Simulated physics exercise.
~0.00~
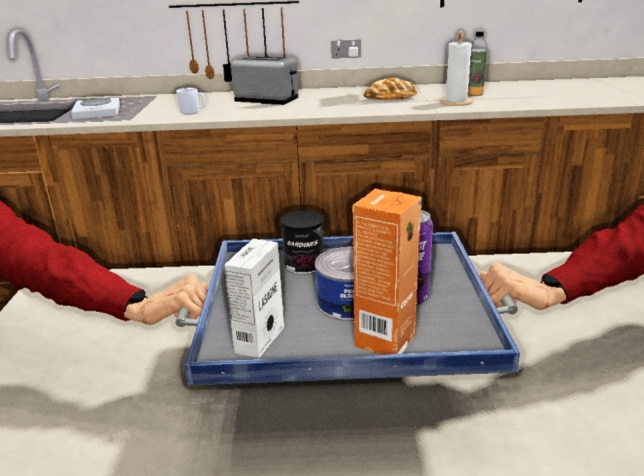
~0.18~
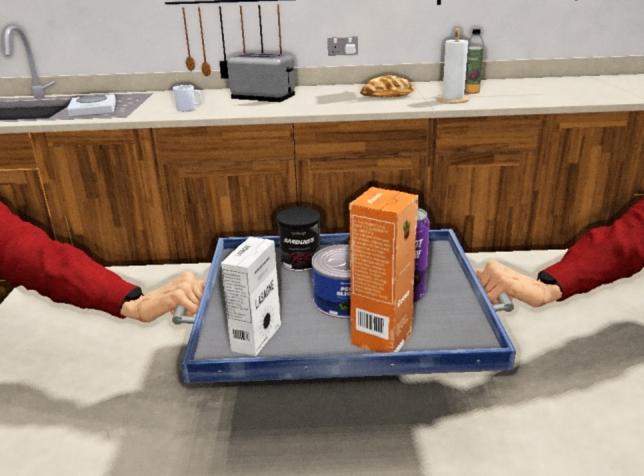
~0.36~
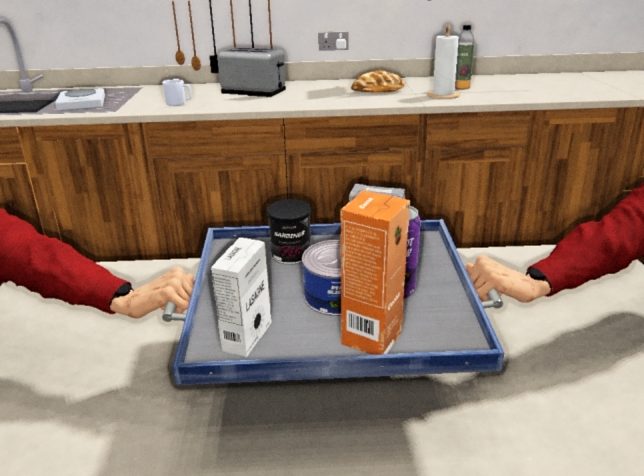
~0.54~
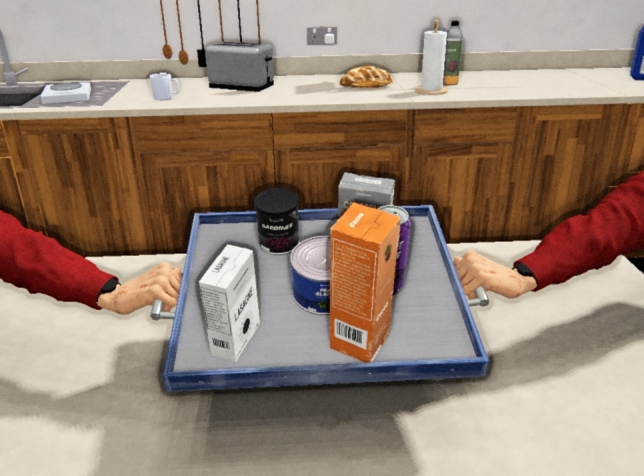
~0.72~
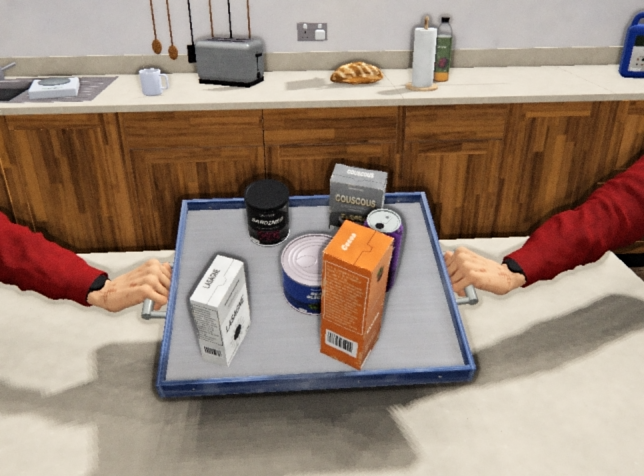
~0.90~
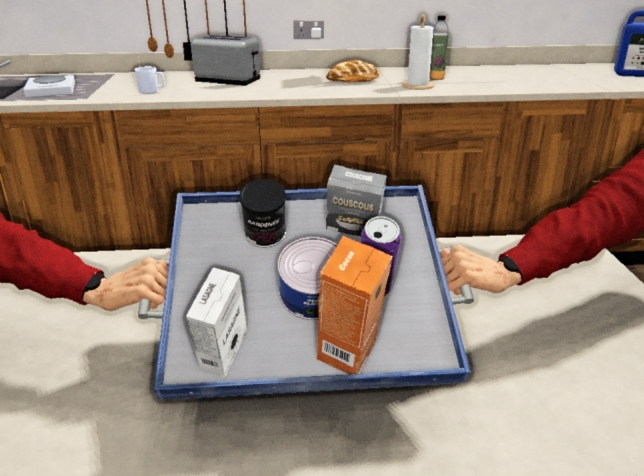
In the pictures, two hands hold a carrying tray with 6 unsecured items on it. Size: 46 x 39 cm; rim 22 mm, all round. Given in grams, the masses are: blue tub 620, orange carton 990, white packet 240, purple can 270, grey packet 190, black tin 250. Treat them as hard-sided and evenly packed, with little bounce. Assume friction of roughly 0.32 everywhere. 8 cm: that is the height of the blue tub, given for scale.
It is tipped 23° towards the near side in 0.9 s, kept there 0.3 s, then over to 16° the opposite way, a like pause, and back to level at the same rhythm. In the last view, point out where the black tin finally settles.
(250, 280).
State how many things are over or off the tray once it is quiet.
In total, 2.
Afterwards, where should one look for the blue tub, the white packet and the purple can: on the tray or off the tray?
Once it all settles, the blue tub stays on its surface, the white packet stays on its surface and the purple can leaves its surface.
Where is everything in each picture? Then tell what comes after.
The first picture shows tray level; black tin (303, 242); blue tub (350, 283).
The second picture shows tray level; white packet (253, 296).
The third picture shows tray at 4°, near edge down; blue tub (337, 277).
The fourth picture shows tray at 11°, near edge down; orange carton (362, 287); white packet (232, 304).
The fifth picture shows tray at 19°, near edge down; grey packet (357, 201).
The sixth picture shows tray at 22°, near edge down; black tin (264, 214); blue tub (313, 278).
After 1.40 s, tray at 22°, near edge down; black tin slid 17 cm near (254, 285); purple can tipped 23° from how it sat; grey packet slid 22 cm.
After 1.90 s, tray at 7°, far edge down; orange carton and purple can now off the tray; black tin slid 20 cm near (250, 273); grey packet slid 23 cm.
After 2.80 s, tray at 12°, far edge down; black tin slid 20 cm near (250, 268); grey packet slid 23 cm; blue tub slid 5 cm.
At rest (3.9 s), off the tray, orange carton and purple can; not toppled but over 5 cm from the start, grey packet and black tin; the other 2 in place, give or take 5 cm. In the last view, black tin near (250, 280).
